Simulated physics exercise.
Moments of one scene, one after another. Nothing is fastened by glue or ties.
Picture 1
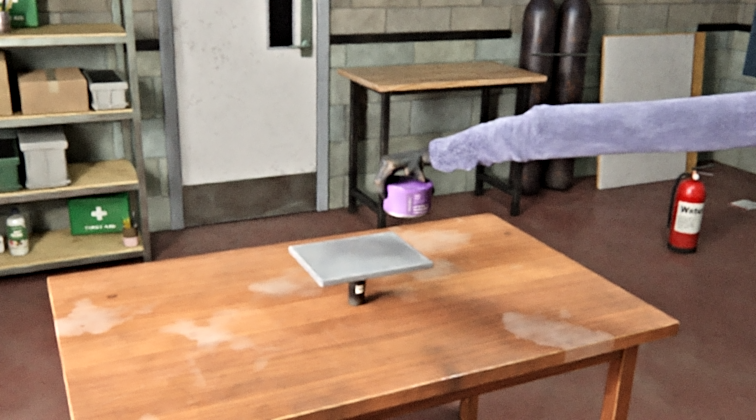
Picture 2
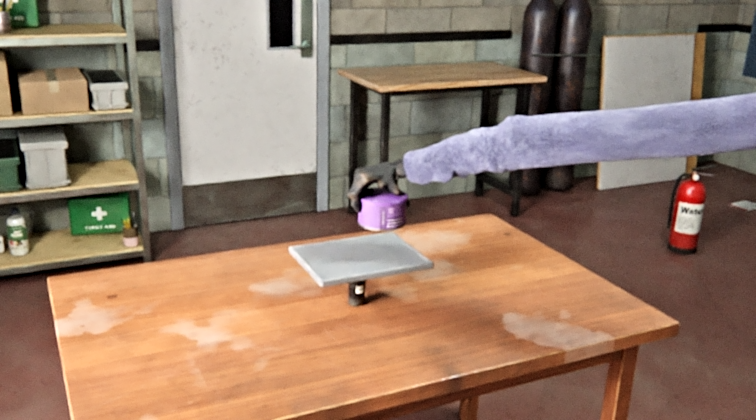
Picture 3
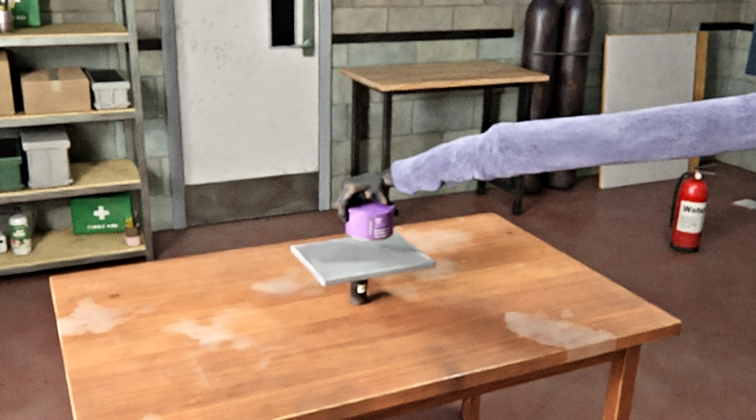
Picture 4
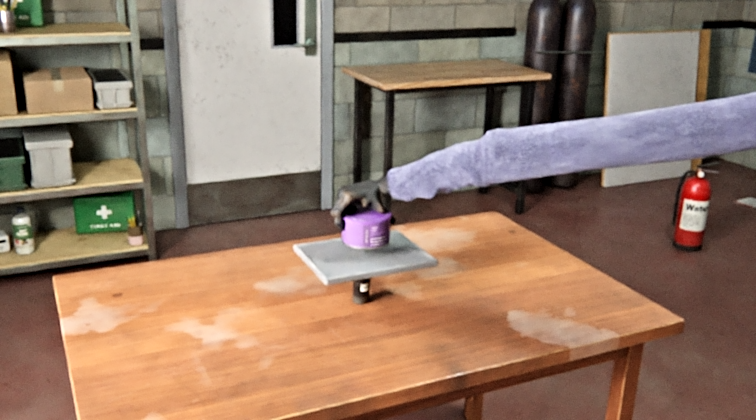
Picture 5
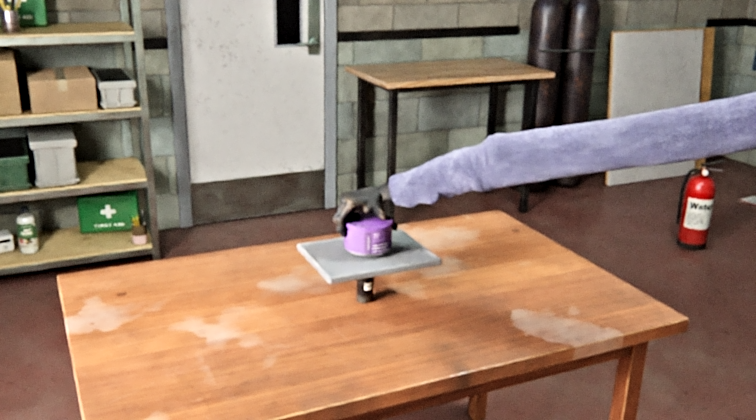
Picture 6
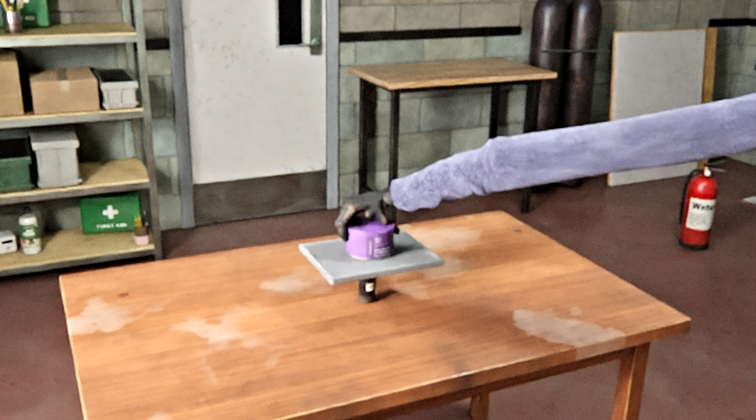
Purple tub in a dark gripper on a lavender-sleeved arm moving left, then lowering onto a small grey platform above a wooden table.
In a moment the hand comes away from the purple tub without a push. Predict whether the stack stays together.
Prediction: It does.
Then, 0.40 s past the last view, nothing moves.
Then, 1.00 s past the last view, purple tub resting near (370, 238).
Finally, all 3 still in place. Final places as the last picture's camera would see them, purple tub near (370, 238). The stack stays up.
